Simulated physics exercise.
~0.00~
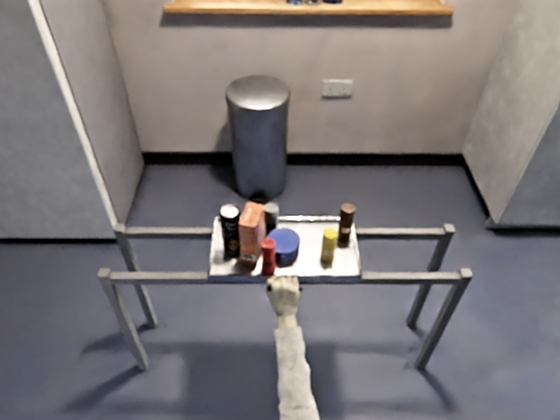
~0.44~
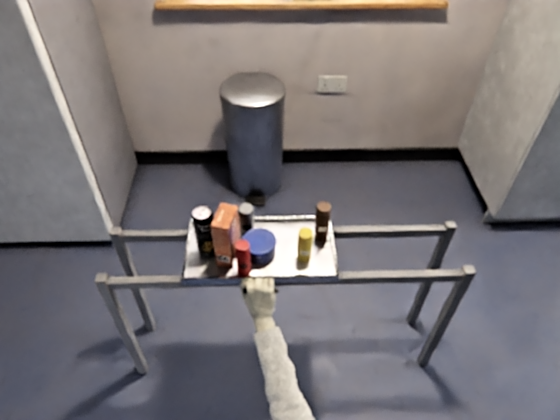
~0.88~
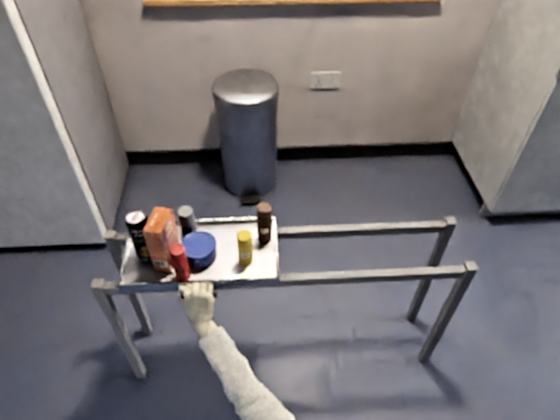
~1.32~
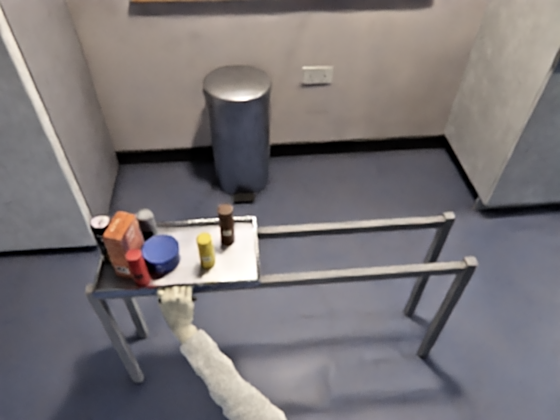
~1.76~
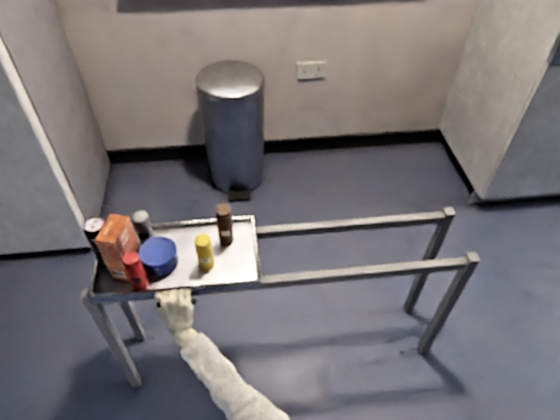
To begin with, a shallow tray sits midway along two metal rails, holding a tall orange carton, a black can, a blue tub and red, grey, yellow and brown shakers. A pale arm reaches in from below, its hand at the tray's front edge. The tray slides left along the rails, slowly at first and then faster, carrying everything with it. It reaches the left end and stops there, the orange carton and black can looking slightly tilted. Finally, the tray rests at that end with every item still aboard, the brown shaker standing near its back right corner.
